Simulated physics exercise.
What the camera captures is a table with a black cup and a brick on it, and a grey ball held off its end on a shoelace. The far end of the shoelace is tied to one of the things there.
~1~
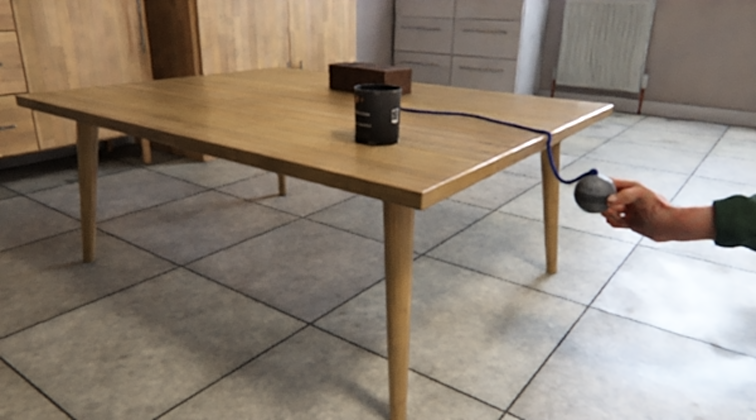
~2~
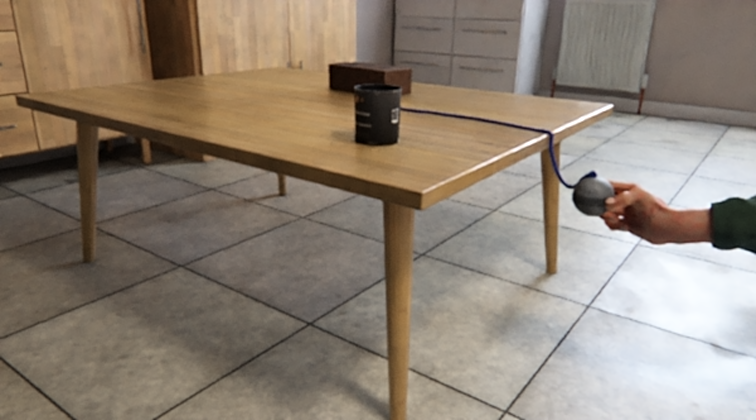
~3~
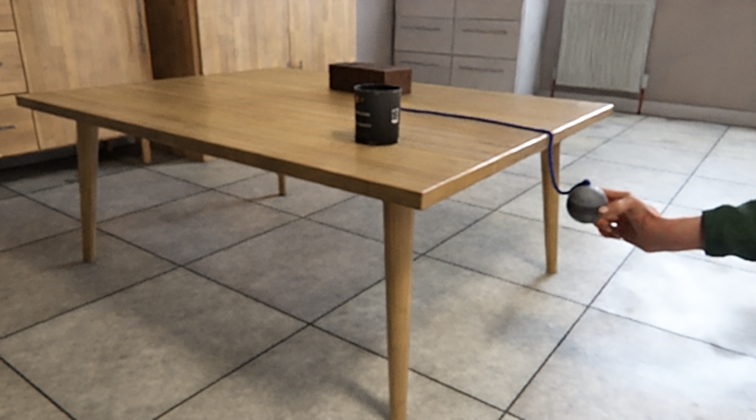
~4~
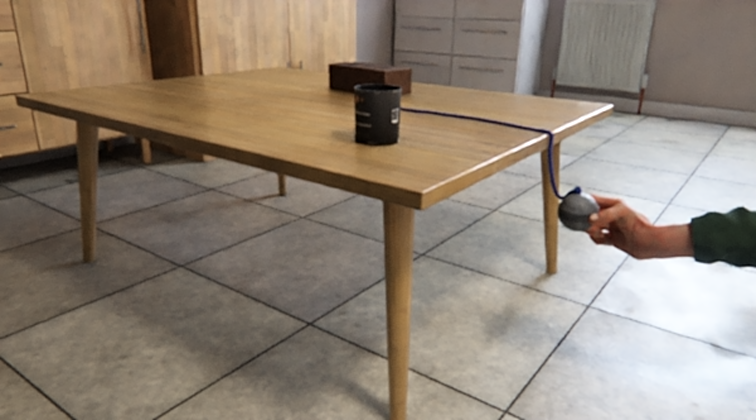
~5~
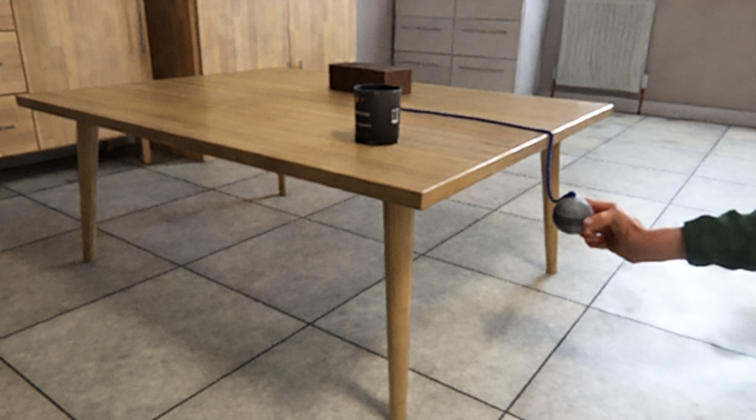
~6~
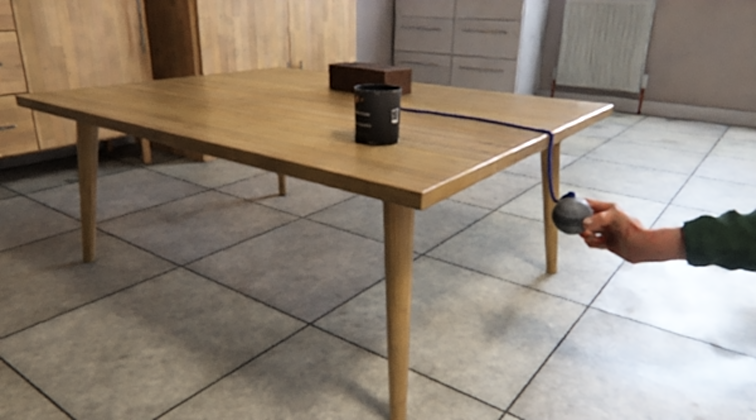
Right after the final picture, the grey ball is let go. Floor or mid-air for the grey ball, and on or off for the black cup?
The grey ball stays suspended; the black cup stays put.
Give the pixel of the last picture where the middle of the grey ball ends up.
Roughly at (526, 241).
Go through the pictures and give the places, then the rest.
In the first picture, grey ball (594, 193); brick (369, 65); black cup (378, 87).
In the second picture, grey ball (593, 197).
In the third picture, grey ball (587, 204).
In the fourth picture, grey ball (578, 212); shoelace through (402, 109) (477, 119).
In the fifth picture, grey ball (572, 215); shoelace through (402, 109) (477, 119).
In the sixth picture, grey ball (572, 216); brick (369, 65); black cup (378, 87); shoelace tied to the brick, with little slack.
Then, 0.58 s past the final frame, ball in the air near (514, 229); brick still; cup still.
Then, 1.40 s past the final frame, ball in the air near (520, 244); brick still; cup still.
When it is over, ball in the air near (525, 241); brick still; cup still. The grey ball swings from the edge and the black cup stays on top.
